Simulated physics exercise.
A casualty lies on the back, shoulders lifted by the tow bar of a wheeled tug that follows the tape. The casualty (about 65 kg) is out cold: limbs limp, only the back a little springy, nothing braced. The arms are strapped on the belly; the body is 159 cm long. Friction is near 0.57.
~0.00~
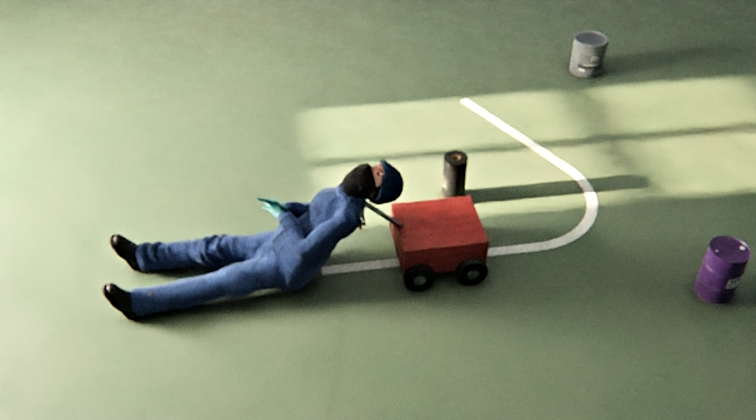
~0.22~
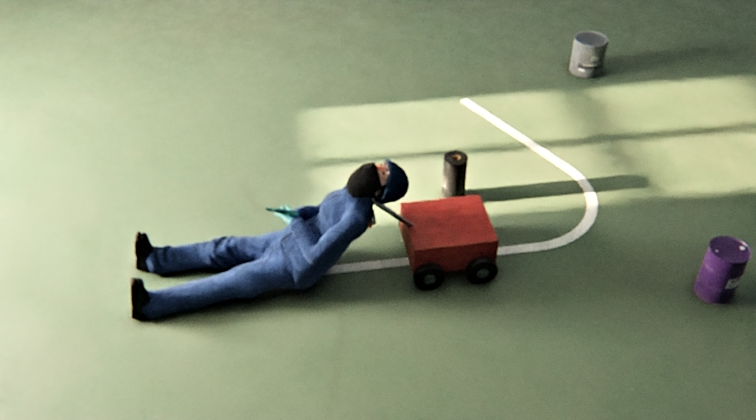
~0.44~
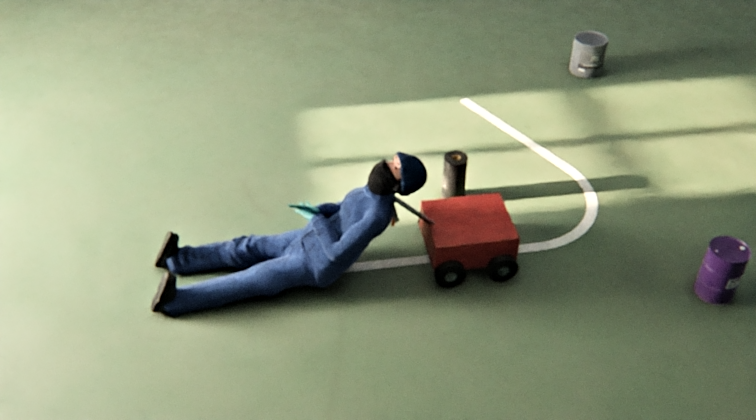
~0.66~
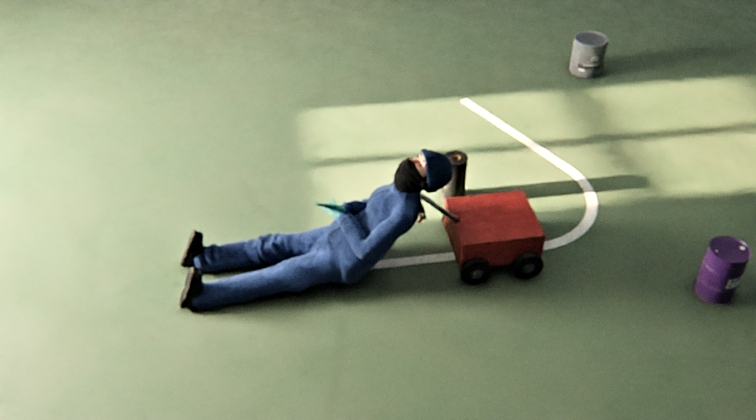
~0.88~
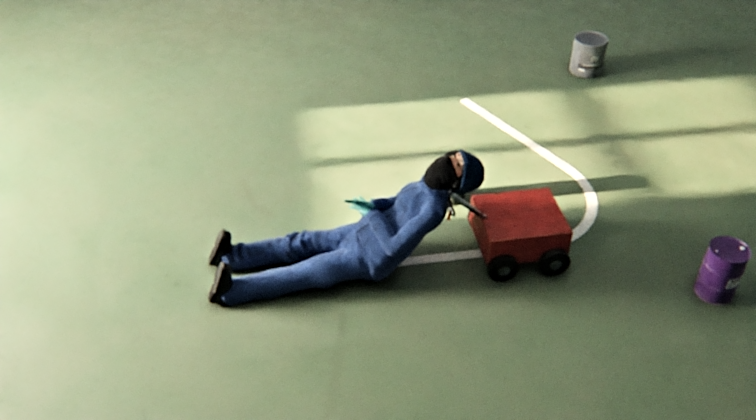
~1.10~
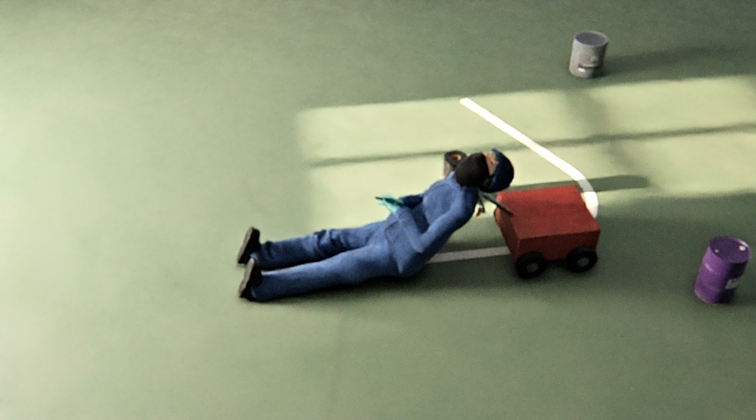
Limp figure in blue overalls lying face up, shoulders raised, being dragged slowly rightward across a green floor by a red wheeled tug.
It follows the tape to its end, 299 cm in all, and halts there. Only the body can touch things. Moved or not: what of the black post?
Here the black post remains in place.
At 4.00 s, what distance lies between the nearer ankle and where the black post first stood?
About 30 cm.
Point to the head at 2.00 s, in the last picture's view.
Near (604, 156).
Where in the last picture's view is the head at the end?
At about (455, 18).
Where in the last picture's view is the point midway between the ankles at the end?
At about (523, 184).
After 2.00 s the black post is where it stood, near (454, 178) in the last picture's view; the purple bin where it stood; the nearer ankle is 69 cm from that spot.
After 2.70 s the black post is where it stood, near (454, 178) in the last picture's view; the nearer ankle is 46 cm from that spot.
After 3.30 s the black post is where it stood, near (454, 178) in the last picture's view; the purple bin where it stood; the nearer ankle is 39 cm from that spot.
After 4.00 s the black post is where it stood, near (454, 178) in the last picture's view; the purple bin where it stood; the nearer ankle is 32 cm from that spot.
By 4.8 s, black post stays put; grey bucket stays put; purple bin stays put.
